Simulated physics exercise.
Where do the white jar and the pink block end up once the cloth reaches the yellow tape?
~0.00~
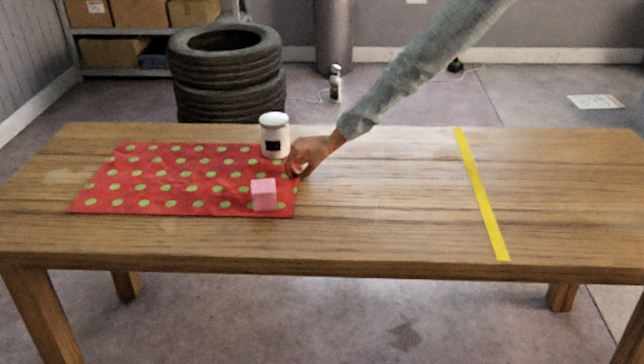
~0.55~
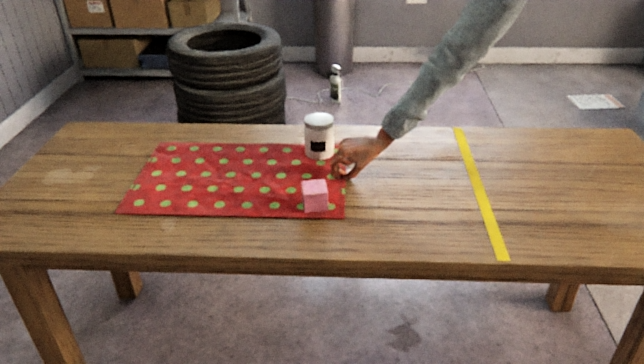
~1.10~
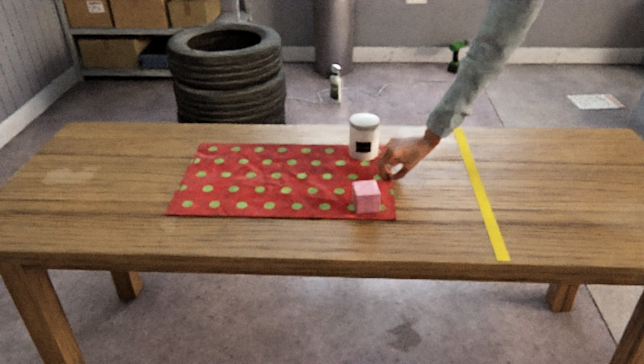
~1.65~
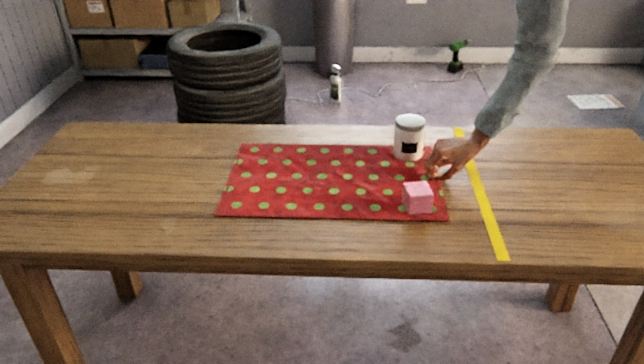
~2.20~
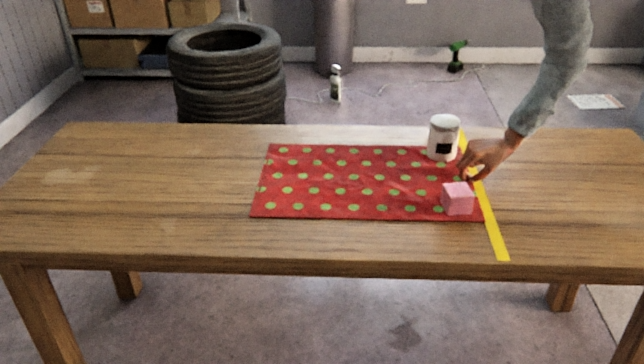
Both are still on the red cloth, with the white jar upright near the back edge and the pink block near the front right corner.
